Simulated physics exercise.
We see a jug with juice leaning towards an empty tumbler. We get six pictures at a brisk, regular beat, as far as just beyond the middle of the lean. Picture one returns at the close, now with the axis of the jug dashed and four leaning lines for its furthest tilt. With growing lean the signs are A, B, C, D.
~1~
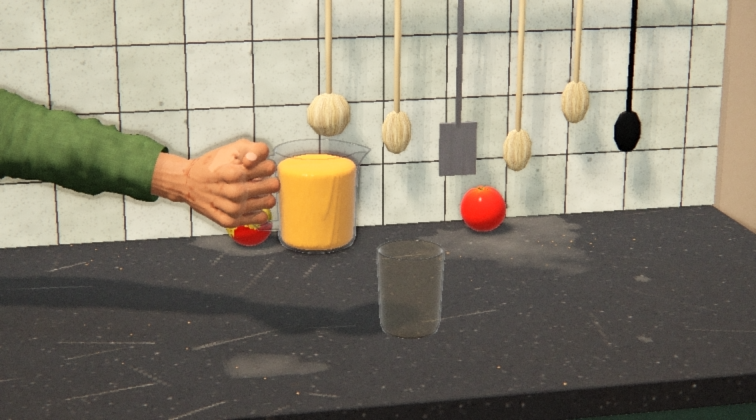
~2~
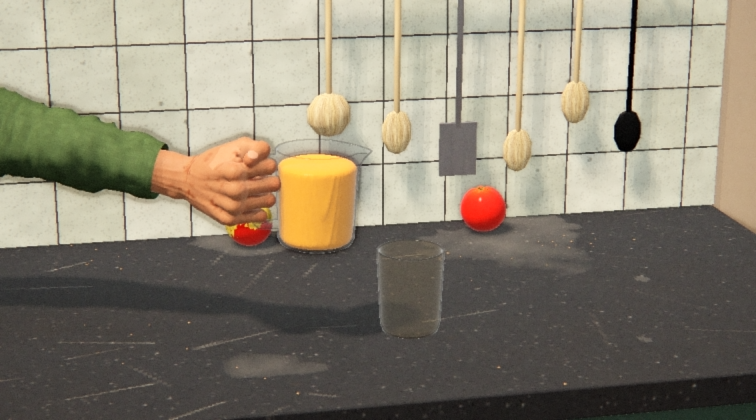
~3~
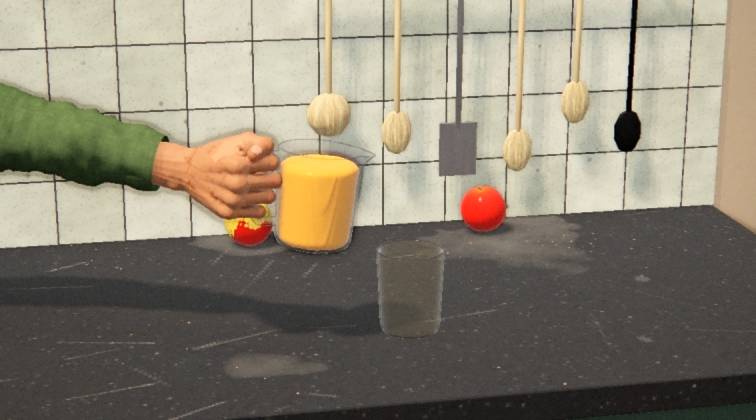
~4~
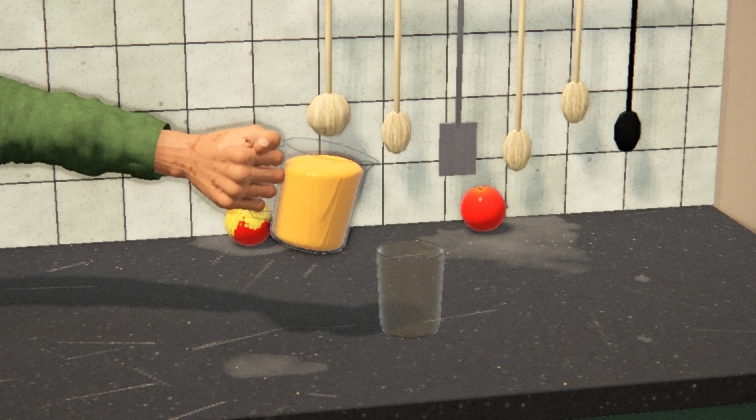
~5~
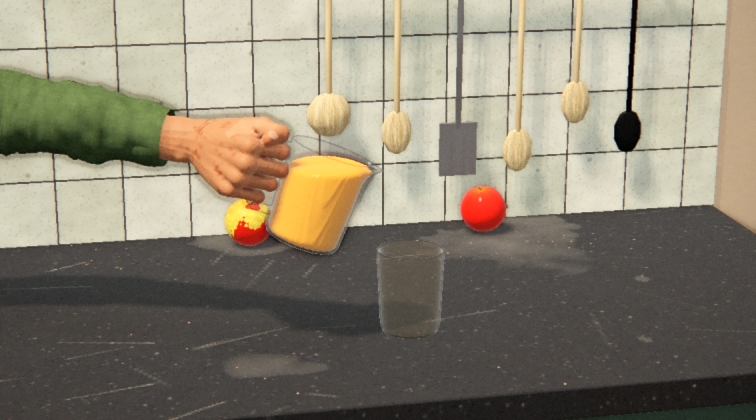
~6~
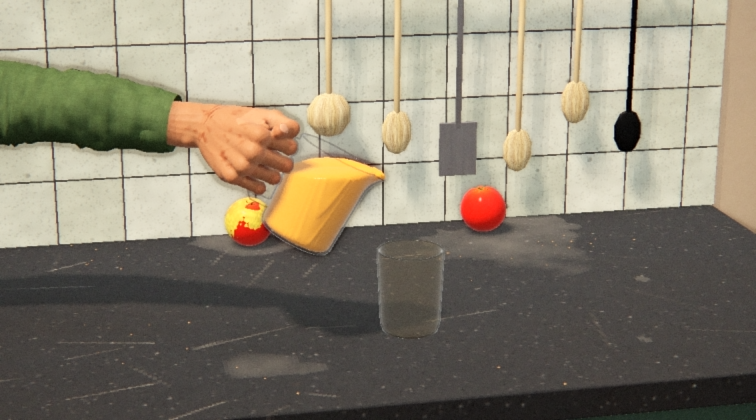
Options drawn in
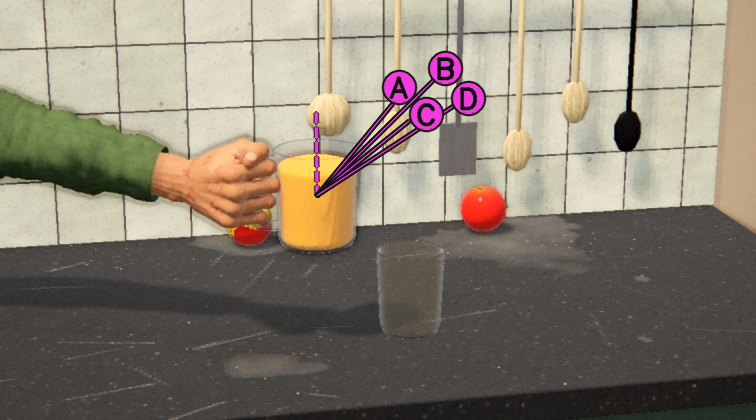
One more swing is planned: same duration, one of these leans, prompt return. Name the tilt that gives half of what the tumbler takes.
It is D.
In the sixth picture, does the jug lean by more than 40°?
No, it does not.
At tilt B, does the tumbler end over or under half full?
Under.
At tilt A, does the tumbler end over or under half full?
Under half.
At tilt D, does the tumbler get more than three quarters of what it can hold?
No.
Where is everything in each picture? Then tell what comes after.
Upright, lip at (369, 149); rim of the tumbler round (411, 249); nothing has left yet, in the first picture.
Upright, lip at (370, 150); nothing has left yet, in the second picture.
Tipped about 6°, lip at (373, 154); nothing has left yet, in the third picture.
Tipped about 12°, lip at (377, 161); nothing has left yet, in the fourth picture.
Tipped about 21°, lip at (381, 169); nothing has left yet, in the fifth picture.
Tipped about 29°, lip at (384, 179); juice is over the lip, down to (384, 179), in the sixth picture.
On the marked copy, A at (392, 104); B at (433, 80); C at (409, 121); D at (453, 106).
For tilt A, the tumbler ends with about 21 % of what it can hold.
For tilt B, the tumbler ends with about 30 % of what it can hold.
For tilt C, the tumbler ends with about 39 % of what it can hold.
For tilt D, the tumbler ends with about 50 % of what it can hold.
